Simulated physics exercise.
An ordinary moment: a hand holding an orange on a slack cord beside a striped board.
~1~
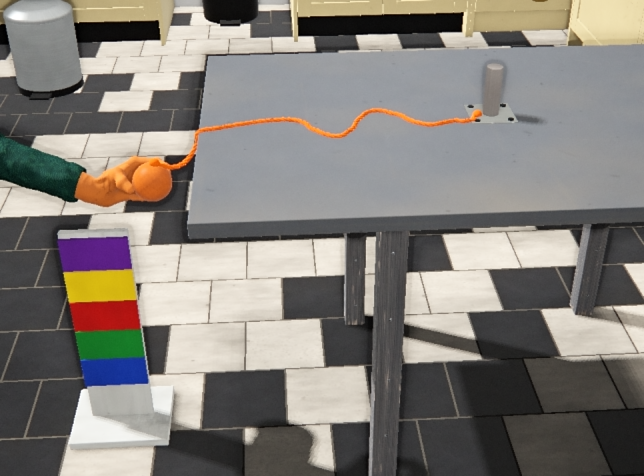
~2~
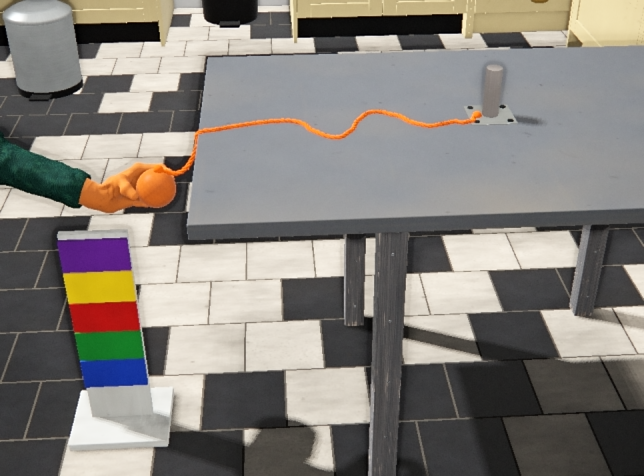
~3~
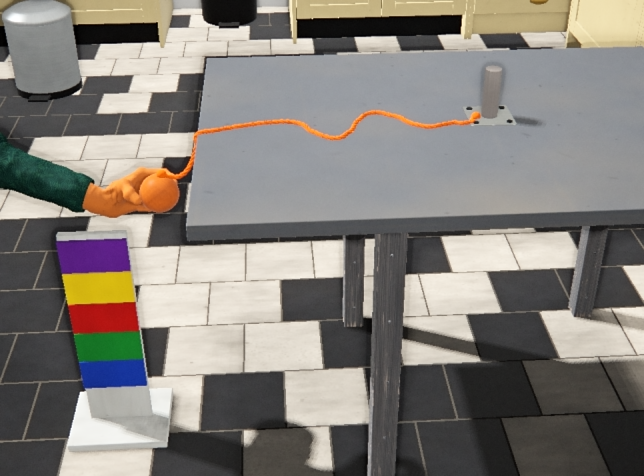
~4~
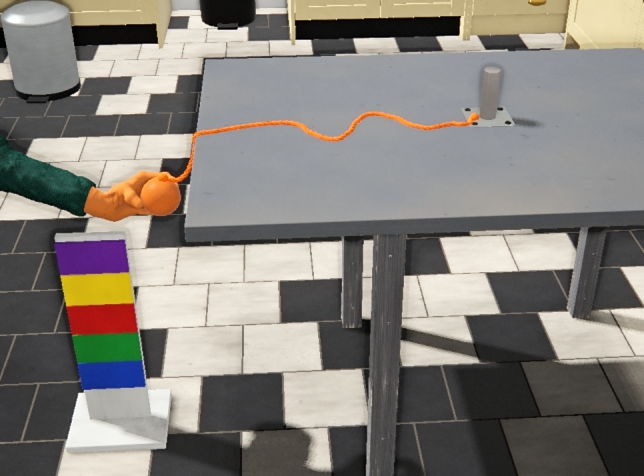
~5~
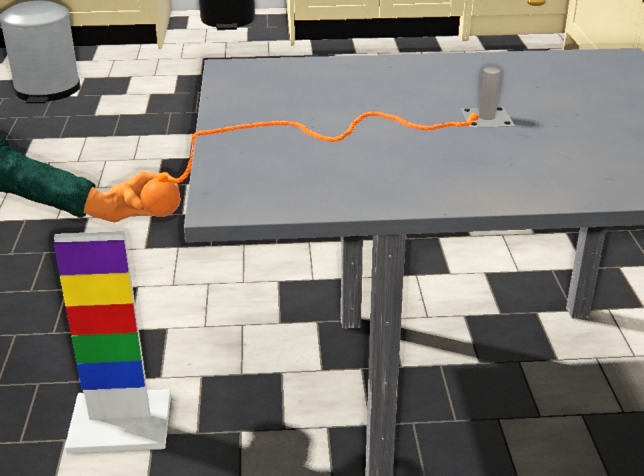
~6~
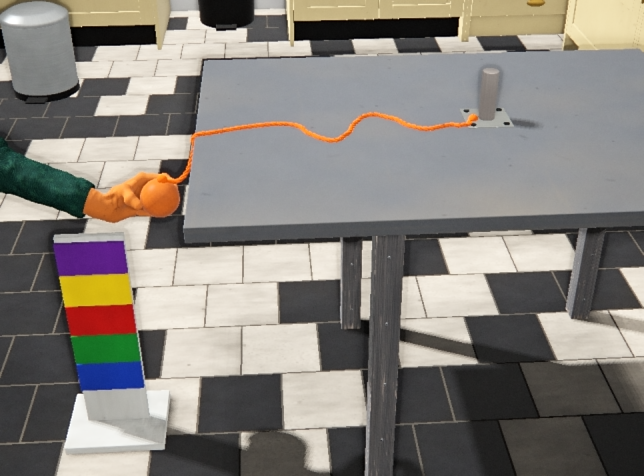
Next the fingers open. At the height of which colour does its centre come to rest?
The yellow one.
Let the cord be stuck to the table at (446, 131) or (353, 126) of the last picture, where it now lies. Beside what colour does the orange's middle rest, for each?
One after the other, yellow; purple.
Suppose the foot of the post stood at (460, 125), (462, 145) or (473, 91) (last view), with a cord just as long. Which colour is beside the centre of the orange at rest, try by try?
Taking them in turn: Red; red; yellow.
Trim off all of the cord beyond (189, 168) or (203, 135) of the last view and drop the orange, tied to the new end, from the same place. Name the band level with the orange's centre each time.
Try by try: Purple; above them all.
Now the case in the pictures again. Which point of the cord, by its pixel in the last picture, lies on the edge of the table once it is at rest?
The one at (269, 125).
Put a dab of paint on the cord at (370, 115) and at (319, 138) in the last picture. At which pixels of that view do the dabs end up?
About (345, 125), and the other about (255, 130).
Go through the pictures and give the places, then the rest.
Orange (152, 182); purple (95, 256); yellow (100, 287); red (105, 317); green (110, 345); blue (115, 373), in the first picture.
Orange (156, 188); cord through (456, 122) (391, 115) (345, 136) (286, 121) (210, 131), in the second picture.
Orange (159, 193), in the third picture.
Orange (161, 196); cord through (454, 124) (389, 117) (343, 138) (284, 123) (208, 133), in the fourth picture.
Orange (161, 197), in the fifth picture.
Orange (160, 198); cord through (453, 125) (387, 118) (341, 139) (282, 124) (207, 134), in the sixth picture.
Early on, orange near (173, 287); level with yellow.
Midway, orange near (233, 276); level with yellow.
Near the end, orange near (198, 283); level with yellow.
Finally, orange near (203, 283); level with yellow. The cord holds its middle at yellow.
